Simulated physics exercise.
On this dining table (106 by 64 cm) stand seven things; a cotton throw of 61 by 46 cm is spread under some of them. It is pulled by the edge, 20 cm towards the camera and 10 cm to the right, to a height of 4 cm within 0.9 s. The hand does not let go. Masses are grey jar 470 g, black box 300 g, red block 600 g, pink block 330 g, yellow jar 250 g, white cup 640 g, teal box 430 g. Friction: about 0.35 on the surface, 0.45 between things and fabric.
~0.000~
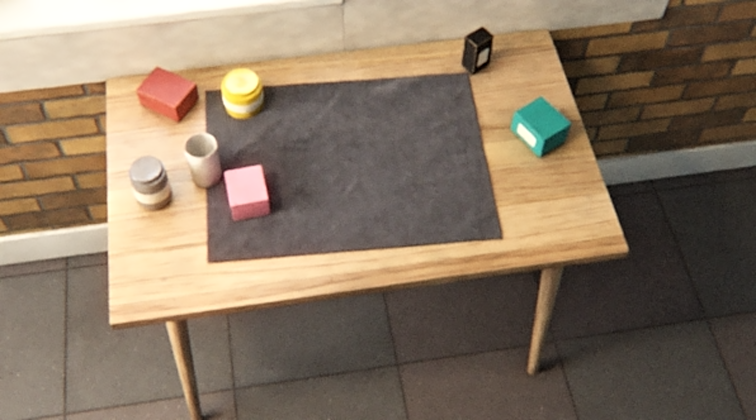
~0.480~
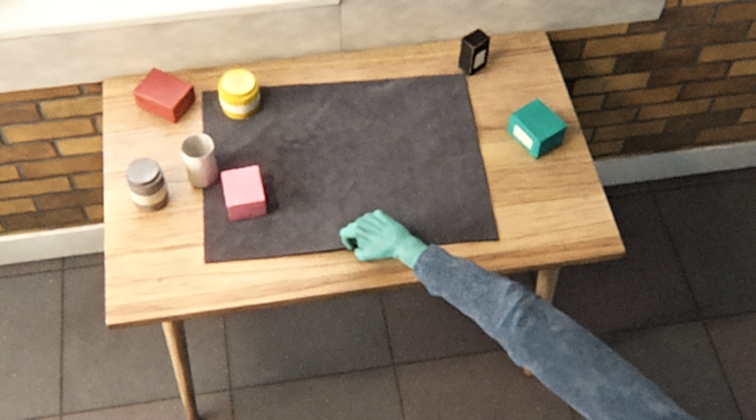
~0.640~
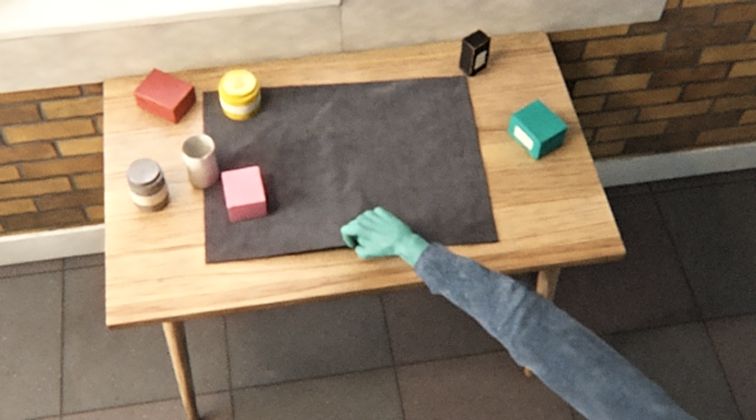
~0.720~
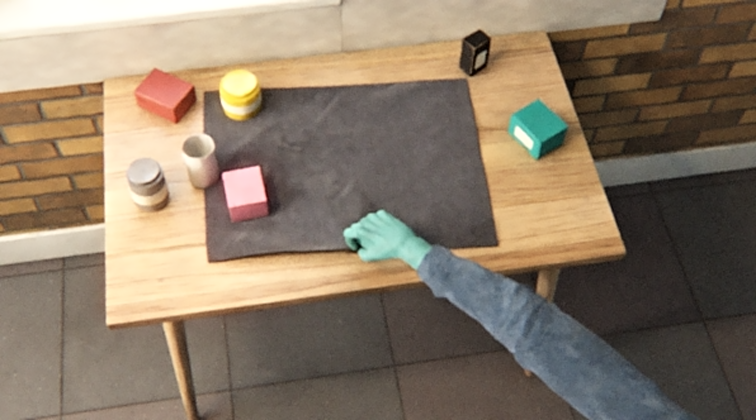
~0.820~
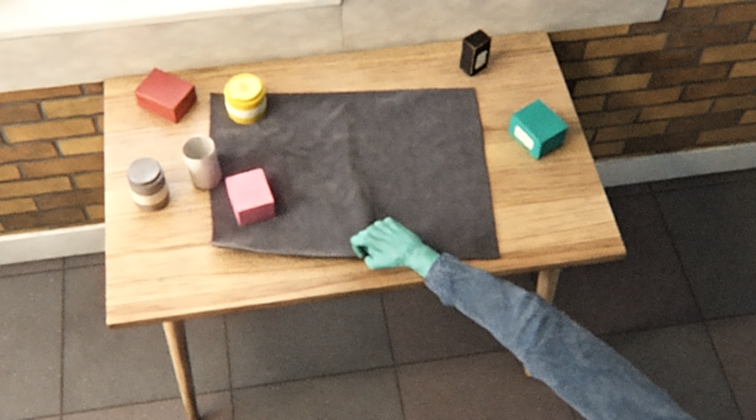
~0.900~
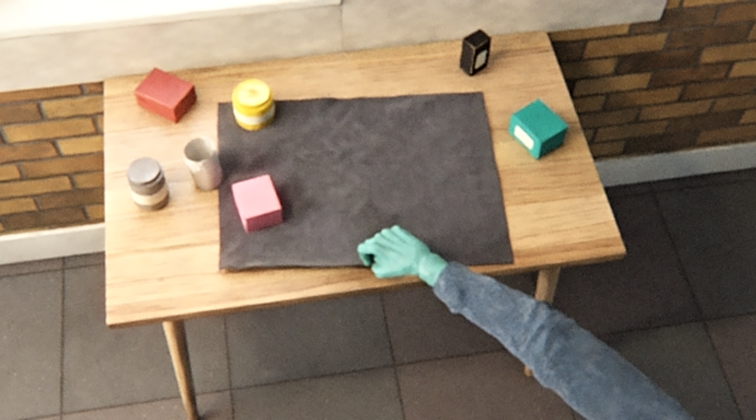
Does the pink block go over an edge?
Verdict: The pink block remains up there.
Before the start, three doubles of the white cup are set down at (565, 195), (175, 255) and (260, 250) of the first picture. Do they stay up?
In that order: Stays up, remains, goes over.
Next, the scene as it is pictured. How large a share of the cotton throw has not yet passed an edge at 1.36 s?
About 80 per cent.
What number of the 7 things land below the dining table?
That makes 0.
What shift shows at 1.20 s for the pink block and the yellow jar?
Pink block 15 cm, yellow jar 15 cm.
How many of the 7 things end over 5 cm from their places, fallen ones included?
That makes 2.
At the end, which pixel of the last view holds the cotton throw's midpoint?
Around (409, 224).
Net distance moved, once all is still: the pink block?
Pink block 20 cm.
At 1.1 s, 95 % of the cotton throw is still over the top; pink block 10 cm off its start, yellow jar 11 cm off its start, white cup 2 cm off its start.
At 1.2 s, 85 % of the cotton throw is still over the top; pink block 15 cm off its start, yellow jar 16 cm off its start, white cup 2 cm off its start.
At 1.4 s, 80 % of the cotton throw is still over the top; pink block 20 cm off its start at (303, 250), yellow jar 21 cm off its start at (300, 137), white cup 2 cm off its start at (204, 150).
At 1.5 s, 75 % of the cotton throw is still over the top; pink block 21 cm off its start, yellow jar 22 cm off its start, white cup 2 cm off its start.
At 3.1 s, 75 % of the cotton throw is still over the top; pink block 21 cm off its start at (307, 254), yellow jar 22 cm off its start at (304, 141), white cup 2 cm off its start at (204, 150).
